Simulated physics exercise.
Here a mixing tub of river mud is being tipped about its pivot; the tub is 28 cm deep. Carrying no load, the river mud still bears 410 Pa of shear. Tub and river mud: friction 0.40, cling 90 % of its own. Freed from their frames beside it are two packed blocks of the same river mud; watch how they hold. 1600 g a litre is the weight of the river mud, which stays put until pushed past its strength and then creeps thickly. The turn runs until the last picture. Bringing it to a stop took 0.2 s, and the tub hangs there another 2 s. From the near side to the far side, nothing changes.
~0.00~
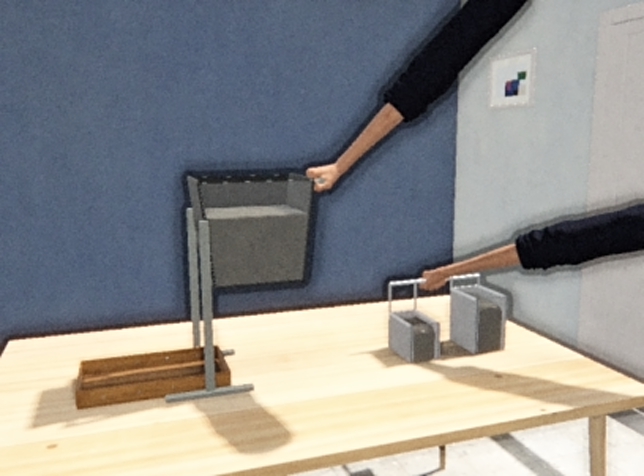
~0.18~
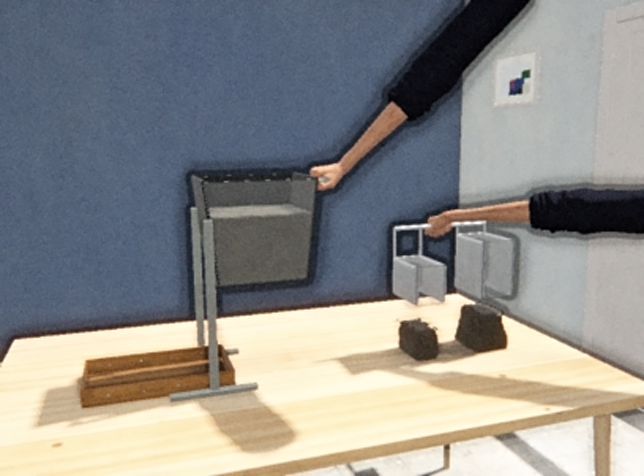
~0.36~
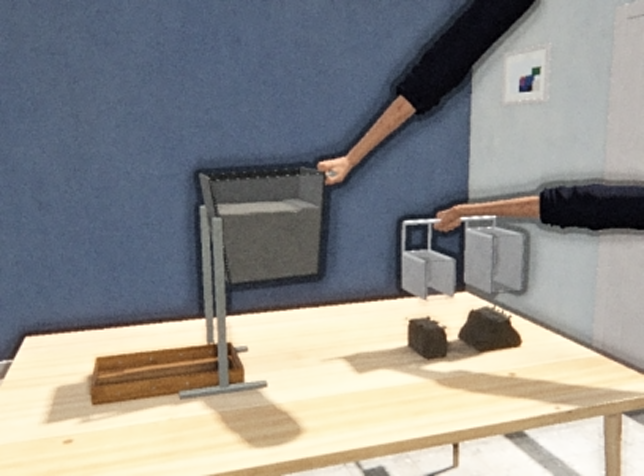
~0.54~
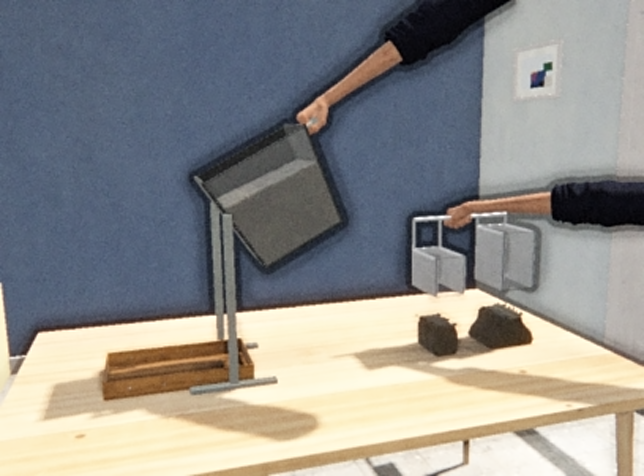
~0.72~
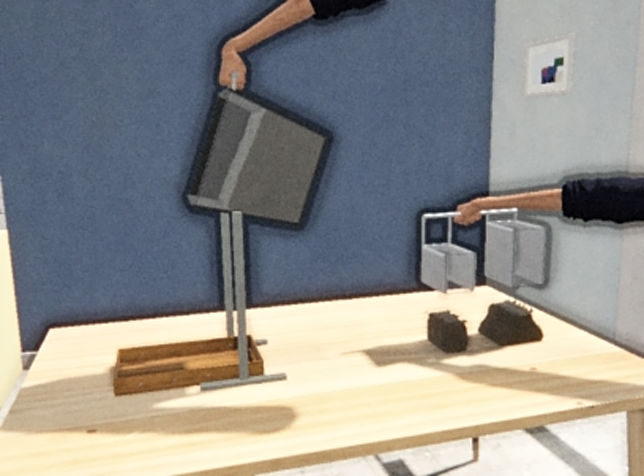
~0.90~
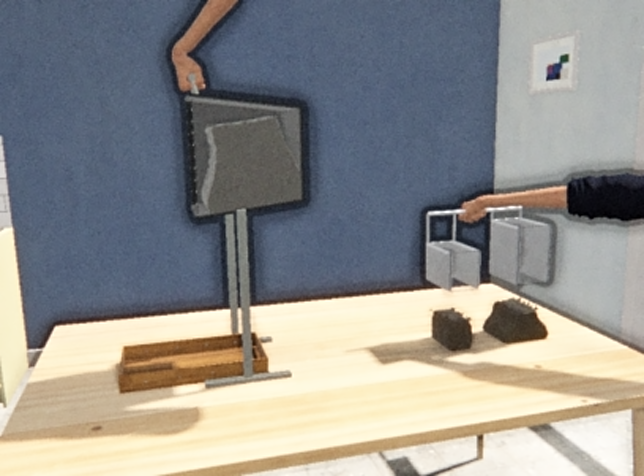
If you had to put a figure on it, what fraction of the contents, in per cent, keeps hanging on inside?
The fraction that keeps hanging on inside is around 42 per cent.
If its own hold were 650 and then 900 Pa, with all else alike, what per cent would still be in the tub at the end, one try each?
You'd see 50 percent the first time and 70 percent the second.
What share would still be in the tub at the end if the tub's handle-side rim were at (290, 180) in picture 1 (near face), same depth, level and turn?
Close to 55 per cent would still be in the tub.
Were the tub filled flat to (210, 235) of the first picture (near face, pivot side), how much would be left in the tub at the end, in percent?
Then roughly 55 %.
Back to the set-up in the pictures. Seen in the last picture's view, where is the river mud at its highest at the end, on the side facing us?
The highest point sits at around (278, 173).
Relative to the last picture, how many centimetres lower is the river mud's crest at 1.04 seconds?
Roughly 8 cm.
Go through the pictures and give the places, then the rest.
Handle-side rim at (311, 179), tilt 0 degrees; crest of the river mud at (208, 218); block heights 9.9 cm, 15 cm (left to right), in the first frame.
Handle-side rim at (315, 179), tilt 0 degrees; crest of the river mud at (212, 217); block heights 9.6 cm, 13 cm (left to right), in the second frame.
Handle-side rim at (323, 173), tilt 2 degrees; crest of the river mud at (311, 209); block heights 9.5 cm, 11 cm (left to right), in the third frame.
Handle-side rim at (303, 126), tilt 28 degrees; crest of the river mud at (317, 165); block heights 9.5 cm, 11 cm (left to right), in the fourth frame.
Handle-side rim at (229, 91), tilt 70 degrees; crest of the river mud at (269, 113); block heights 9.5 cm, 11 cm (left to right), in the fifth frame.
Handle-side rim at (191, 97), tilt 90 degrees; crest of the river mud at (272, 118); block heights 9.5 cm, 11 cm (left to right), in the sixth frame.
After 1.04 s, the tub is at 90 degrees and holds 79 %.
After 1.21 s, the tub is at 90 degrees and holds 51 %.
After 1.38 s, the tub is at 90 degrees and holds 43 %.
After 1.55 s, the tub is at 90 degrees and holds 42 %.
After 2.90 s, the tub is at 90 degrees and holds 42 %.
